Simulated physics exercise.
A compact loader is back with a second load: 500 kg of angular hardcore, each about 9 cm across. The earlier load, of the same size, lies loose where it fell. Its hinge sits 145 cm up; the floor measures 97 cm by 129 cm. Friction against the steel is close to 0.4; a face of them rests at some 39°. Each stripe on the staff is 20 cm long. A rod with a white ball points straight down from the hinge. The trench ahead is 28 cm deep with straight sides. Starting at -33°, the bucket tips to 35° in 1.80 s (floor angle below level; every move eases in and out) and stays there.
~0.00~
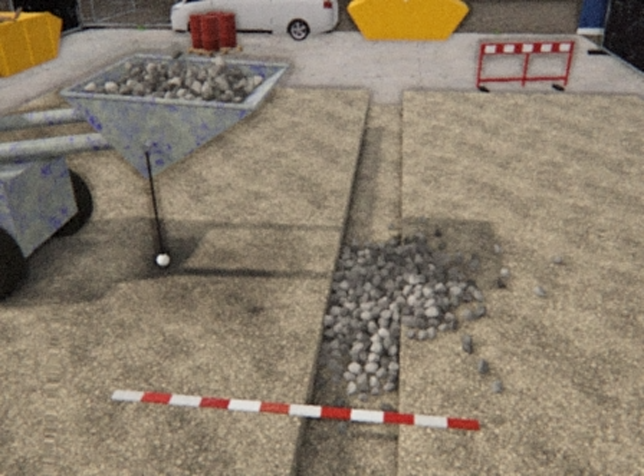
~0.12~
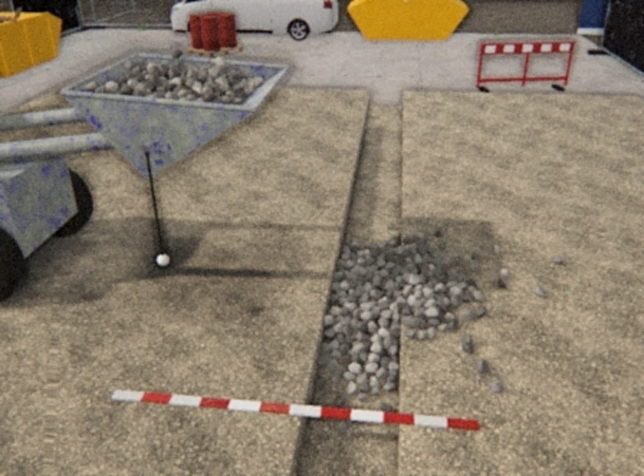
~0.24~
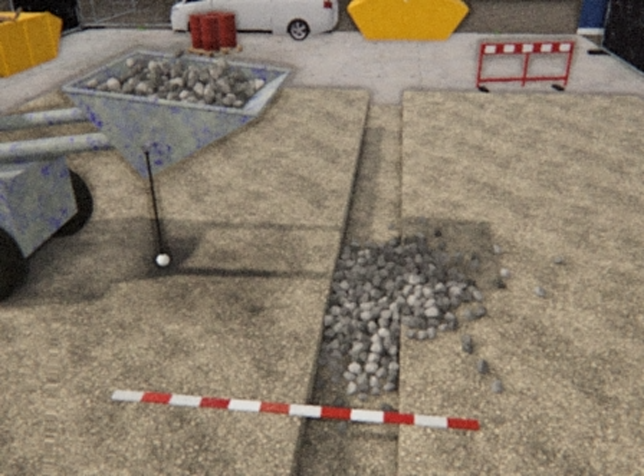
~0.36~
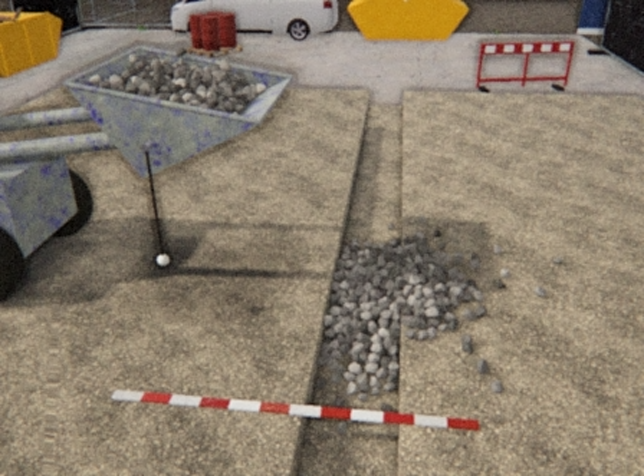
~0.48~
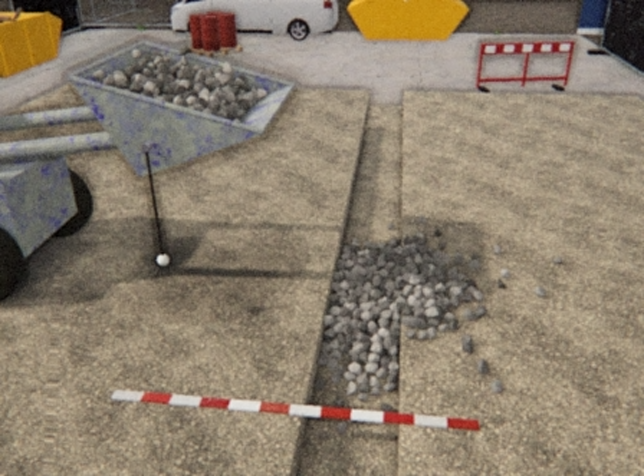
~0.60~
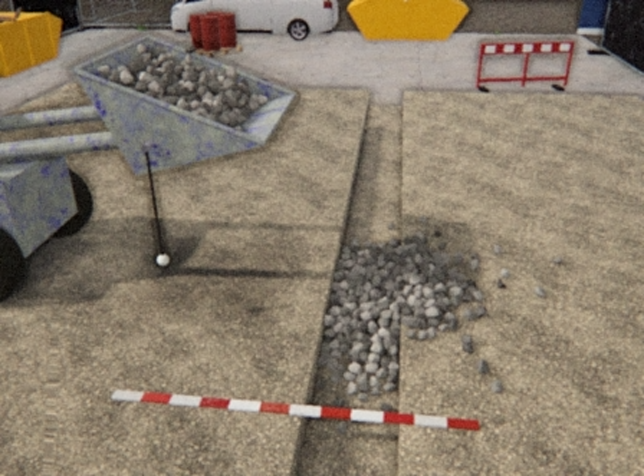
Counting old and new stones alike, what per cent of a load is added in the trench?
Some 48 per cent is added.
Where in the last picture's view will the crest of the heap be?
Near (319, 259).
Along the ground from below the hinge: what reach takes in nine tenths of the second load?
About 150 cm.
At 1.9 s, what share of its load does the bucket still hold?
Roughly 60 per cent is still inside.
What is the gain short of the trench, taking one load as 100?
Near 50 parts in a hundred.
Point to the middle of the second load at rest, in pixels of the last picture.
Their middle is at about (326, 281).
After 1.4 s the floor is at 24°; in per cent of one load, 99 in the bucket, 1 short of the trench, 76 in the trench, 24 past the trench; the foremost stones are at (506, 280).
After 1.9 s the floor is at 35°; in per cent of one load, 62 in the bucket, 37 short of the trench, 76 in the trench, 24 past the trench; the foremost stones are at (506, 280).
After 2.2 s the floor is at 35°; in per cent of one load, 23 in the bucket, 63 short of the trench, 90 in the trench, 24 past the trench; the foremost stones are at (506, 280).
After 5.1 s the floor is at 35°; in per cent of one load, 0 in the bucket, 52 short of the trench, 124 in the trench, 24 past the trench; the foremost stones are at (506, 280). Net gain in the trench, 48.
